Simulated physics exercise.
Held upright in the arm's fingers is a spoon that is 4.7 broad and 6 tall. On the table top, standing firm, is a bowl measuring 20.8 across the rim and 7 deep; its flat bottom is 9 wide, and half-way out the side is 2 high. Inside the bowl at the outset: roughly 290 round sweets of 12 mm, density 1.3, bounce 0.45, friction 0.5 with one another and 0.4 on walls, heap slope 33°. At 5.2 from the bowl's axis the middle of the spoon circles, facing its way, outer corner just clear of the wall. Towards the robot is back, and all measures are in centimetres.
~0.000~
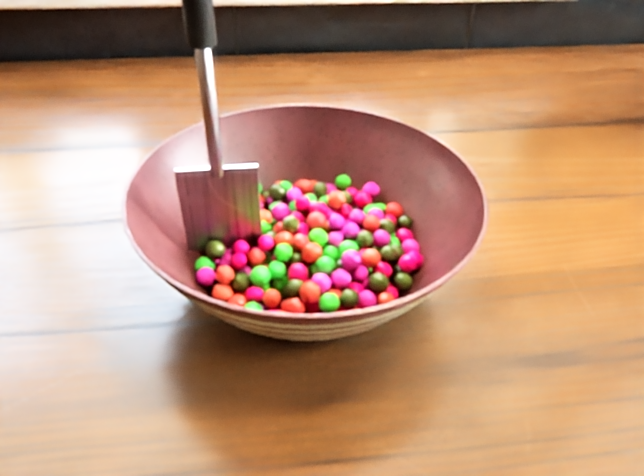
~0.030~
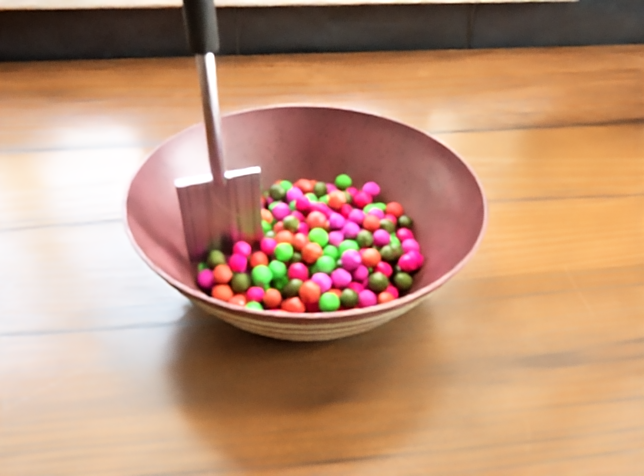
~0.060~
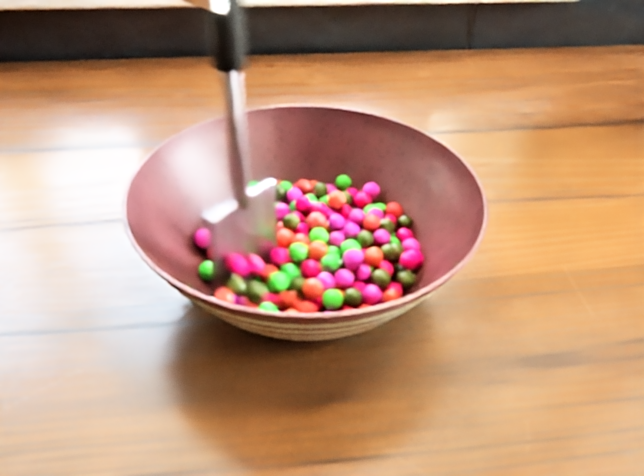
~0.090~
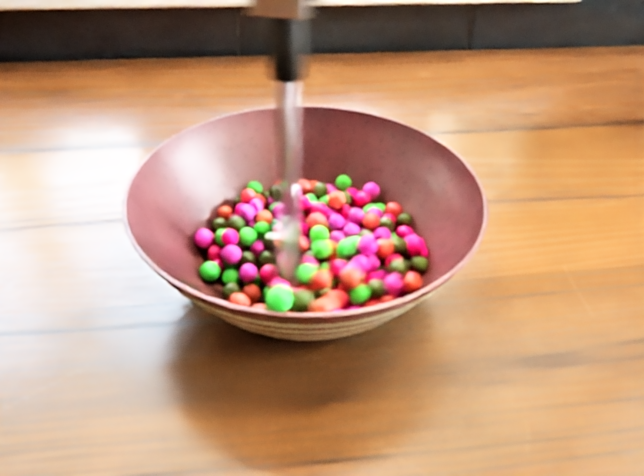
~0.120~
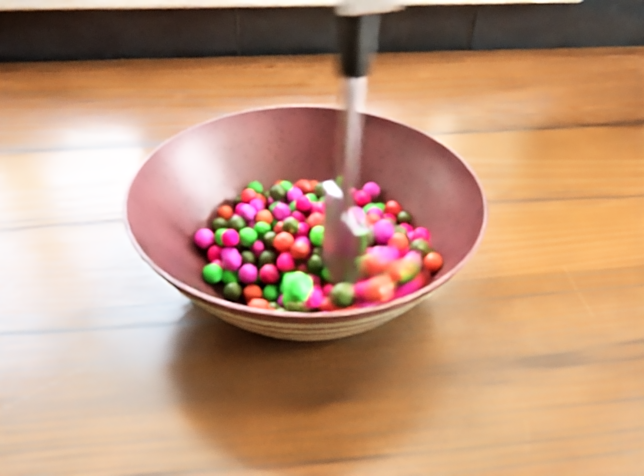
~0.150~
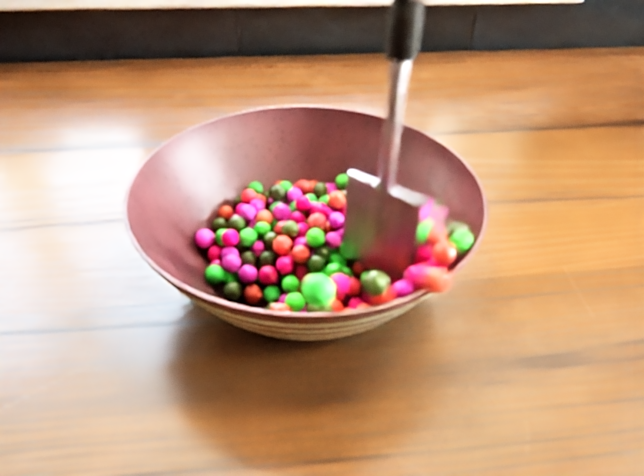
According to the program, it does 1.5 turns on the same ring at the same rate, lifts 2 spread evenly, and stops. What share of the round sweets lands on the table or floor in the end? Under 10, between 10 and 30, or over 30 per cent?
Between 10 and 30 per cent.
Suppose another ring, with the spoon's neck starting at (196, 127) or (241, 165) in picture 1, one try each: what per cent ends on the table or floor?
I'd guess some 0 and 20 percent.
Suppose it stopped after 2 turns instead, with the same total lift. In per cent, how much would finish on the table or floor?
20 %.
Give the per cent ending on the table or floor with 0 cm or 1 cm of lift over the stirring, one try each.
About 30 per cent on the first try and 25 per cent on the second.
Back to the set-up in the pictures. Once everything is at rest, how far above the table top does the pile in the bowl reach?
It reaches some 4.5 cm above the table.
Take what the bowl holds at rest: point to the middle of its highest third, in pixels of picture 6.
Roughly pixel (297, 233).
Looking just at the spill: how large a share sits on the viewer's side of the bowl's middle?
That share is about 20 per cent.
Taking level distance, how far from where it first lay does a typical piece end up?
Near 2 cm.
By 0.30 s, 289° round, highest piece 11 above the table; 260 in the bowl, 3 on the table or floor, 26 in flight or on the tool.
By 0.44 s, 82° round, highest piece 8 above the table; 247 in the bowl, 36 on the table or floor, 6 in flight or on the tool.
By 0.72 s, 180° round, highest piece 4 above the table; 247 in the bowl, 42 on the table or floor.
By 1.42 s, 180° round, highest piece 4 above the table; 247 in the bowl, 42 on the table or floor.
Final count, 247 in the bowl, 42 on the table or floor. That is 15 % on the table or floor.
